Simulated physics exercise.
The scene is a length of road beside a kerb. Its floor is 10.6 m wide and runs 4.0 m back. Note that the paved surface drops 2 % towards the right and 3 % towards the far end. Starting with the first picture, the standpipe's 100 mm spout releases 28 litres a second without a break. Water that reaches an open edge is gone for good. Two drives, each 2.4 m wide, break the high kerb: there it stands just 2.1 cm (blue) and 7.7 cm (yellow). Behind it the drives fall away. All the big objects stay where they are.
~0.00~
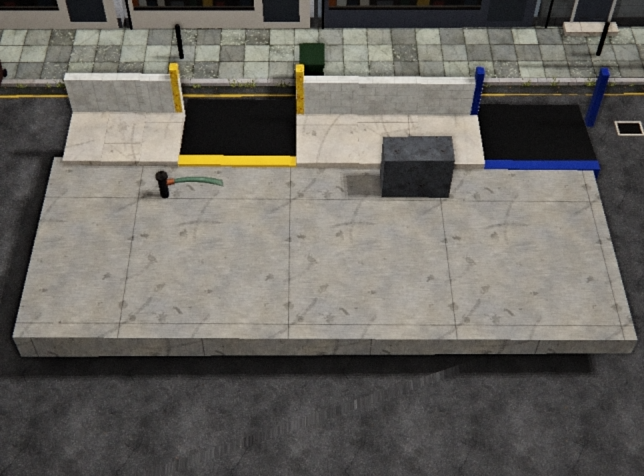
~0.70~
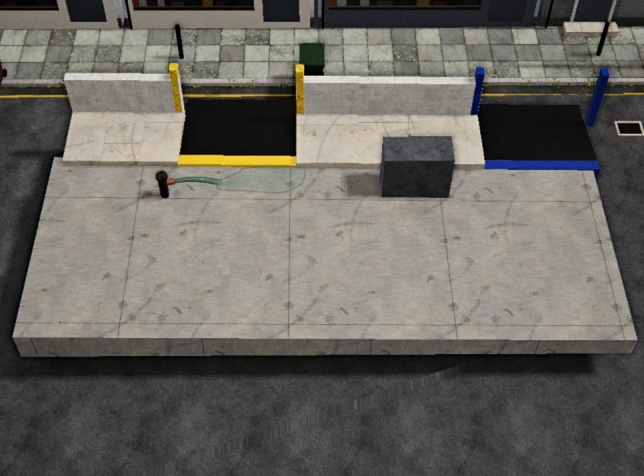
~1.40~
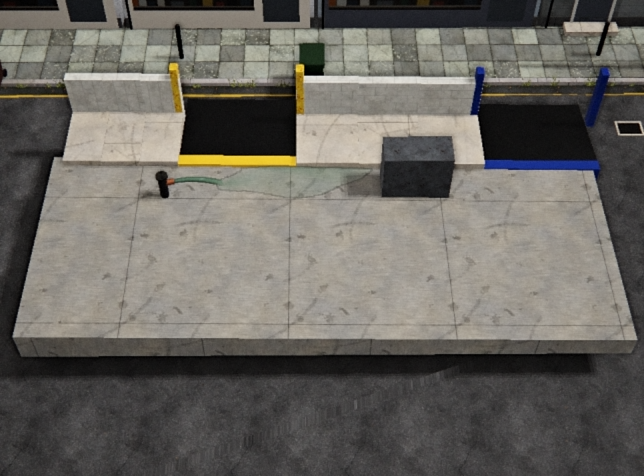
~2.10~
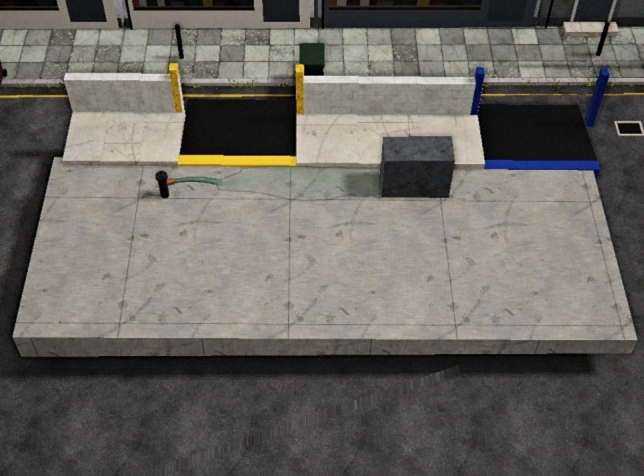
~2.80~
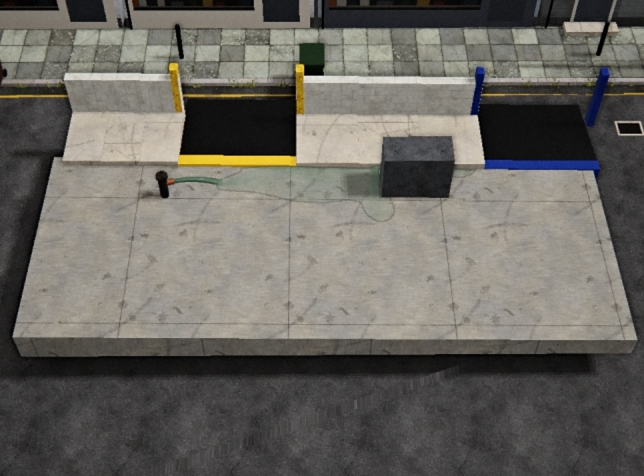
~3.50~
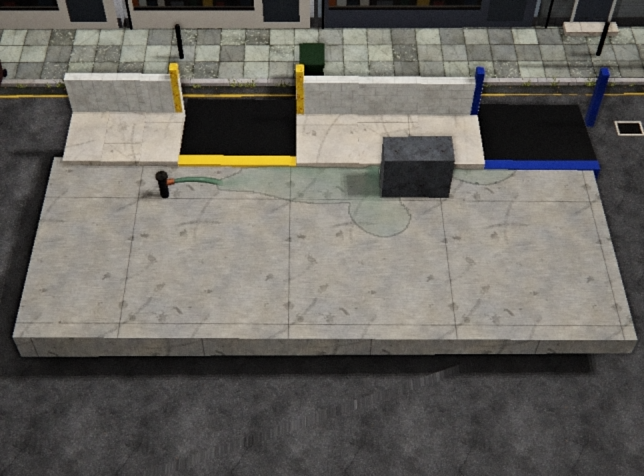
On a pale paved slab beside a kerb, water ran from a small dark spout on the left, spread rightward in a thin sheet to a dark grey block, and then bulged out in front of it.
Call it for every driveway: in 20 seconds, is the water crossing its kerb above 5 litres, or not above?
Blue driveway: Above; yellow driveway: Not above.
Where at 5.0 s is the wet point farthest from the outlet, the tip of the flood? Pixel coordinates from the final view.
Front tip: Roughly (568, 176) in the last view.
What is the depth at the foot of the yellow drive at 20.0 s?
I'd say close to 2.5 cm.
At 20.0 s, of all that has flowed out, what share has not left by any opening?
60 %.
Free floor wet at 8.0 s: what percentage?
Something like 25 percent is wet.
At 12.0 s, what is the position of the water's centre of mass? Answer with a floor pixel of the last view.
Roughly (399, 208) in the last view.
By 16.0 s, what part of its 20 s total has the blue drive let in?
Around 45 per cent of it is in by then.
After 5.0 s water covers 10 % of the floor and is deepest (13 cm) near (375, 174); blue driveway 1.2 cm at the lowered kerb, 0 L in, yellow driveway not reached.
After 8.0 s water covers 25 % of the floor and is deepest (14 cm) near (375, 174); blue driveway 2.2 cm at the lowered kerb, 0 L in, yellow driveway not reached.
After 12.0 s water covers 30 % of the floor and is deepest (15 cm) near (375, 174); blue driveway 3 cm at the lowered kerb, 4 L in, yellow driveway not reached.
After 16.0 s water covers 30 % of the floor and is deepest (16 cm) near (375, 174); blue driveway 3.5 cm at the lowered kerb, 23 L in, yellow driveway not reached.
After 20.0 s water covers 35 % of the floor and is deepest (16 cm) near (375, 174); blue driveway 3.6 cm at the lowered kerb, 50 L in, yellow driveway not reached.
